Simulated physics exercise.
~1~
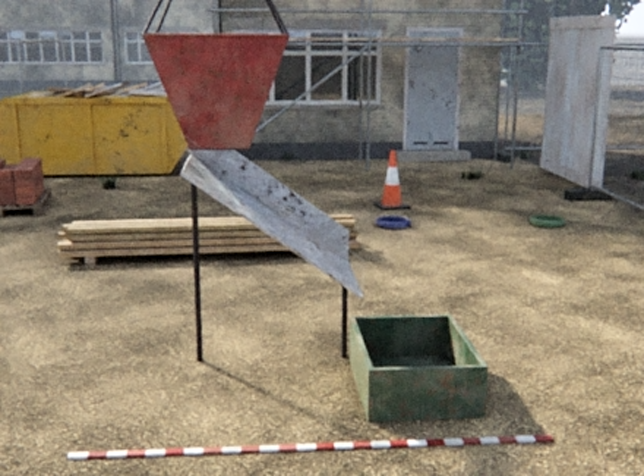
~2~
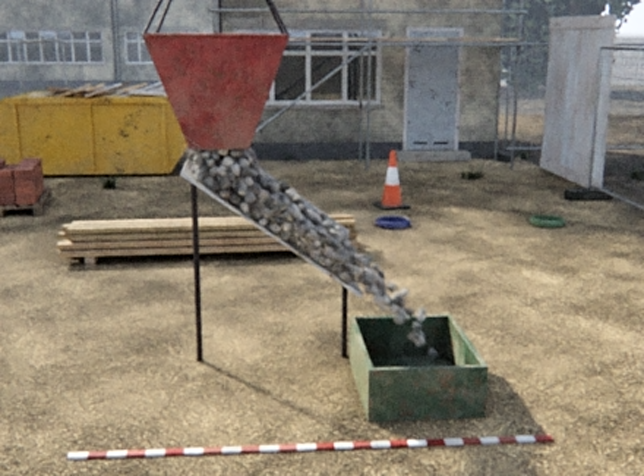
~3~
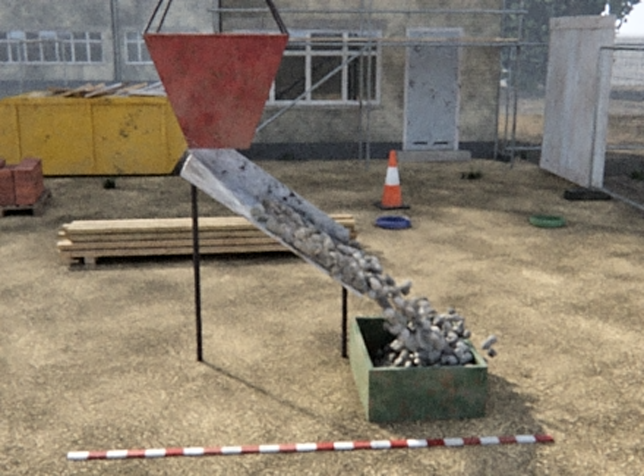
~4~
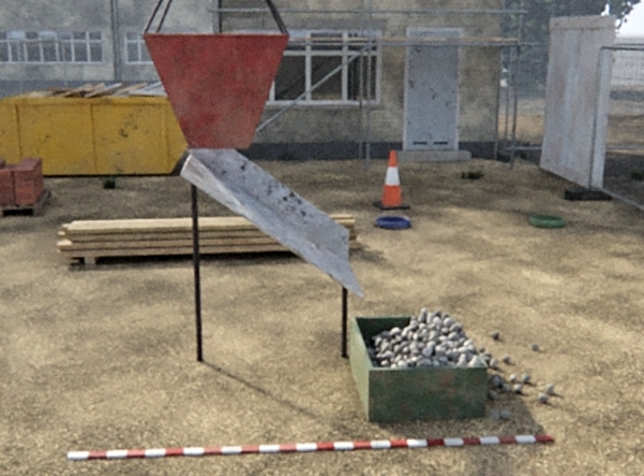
The clip shows a red hopper hanging above a sloping steel slide as grey stones pour out, run down to the right and drop into a green bin, until hopper and slide are clear, most stones lie heaped in the bin and a few rest on the ground to its right.
